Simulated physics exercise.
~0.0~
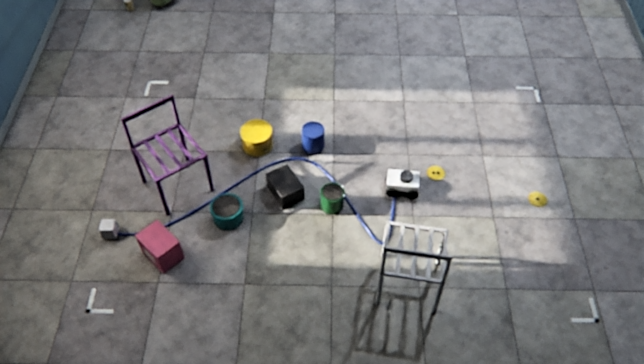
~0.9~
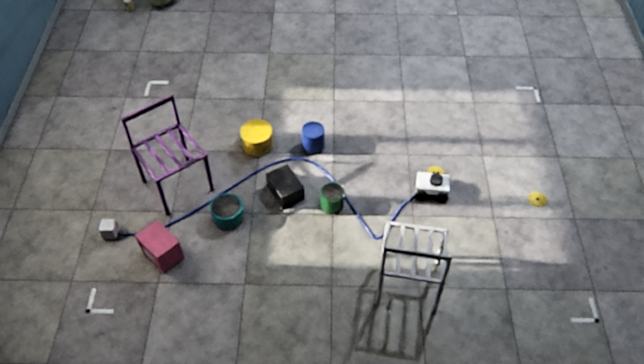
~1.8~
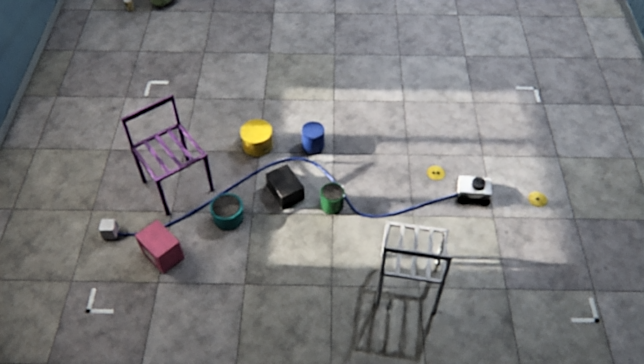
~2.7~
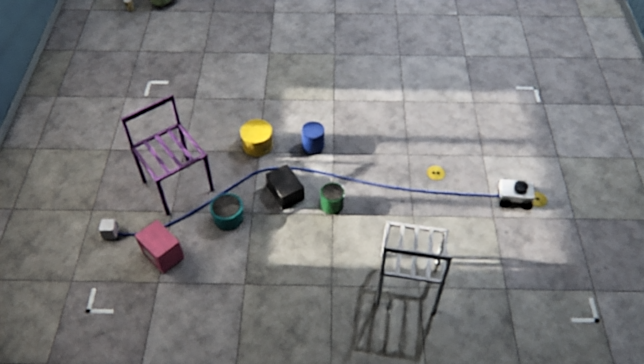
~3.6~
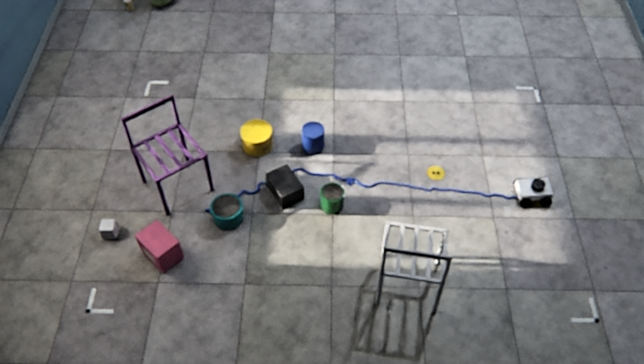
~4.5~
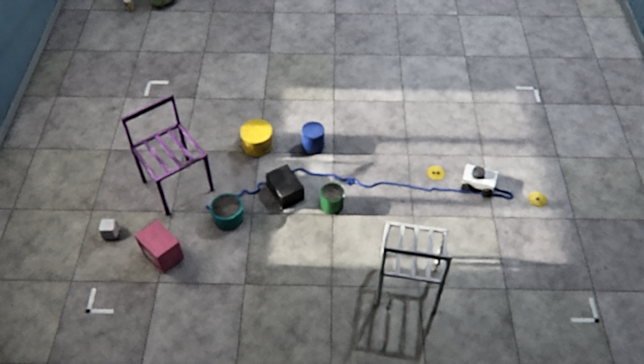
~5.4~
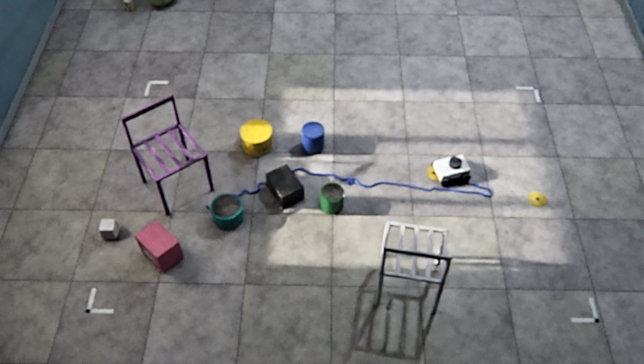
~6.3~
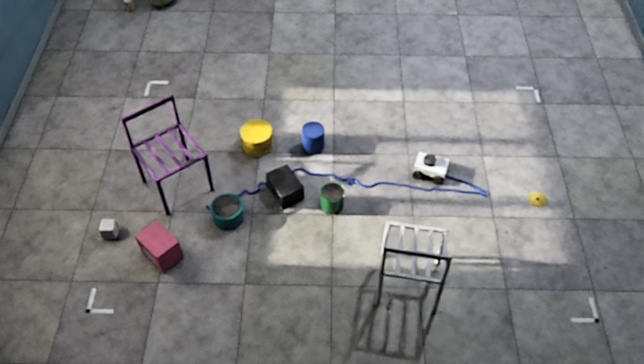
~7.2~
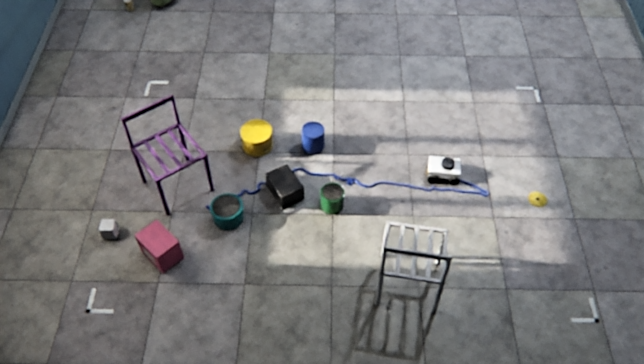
A small white cart trailing a blue lead sits on a grey tiled floor, seen from high above. Purple and white chairs stand left and right of centre, with a yellow bin, blue tub, black crate, teal and green pots and a pink carton around them. The cart rolls right past one yellow mark towards another, and the lead slides clear of the white chair and draws nearly straight. Its far end comes free near the carton and the line falls slack and wavy. The cart turns back left, then edges right and ends above the loose lead, the other objects unmoved.
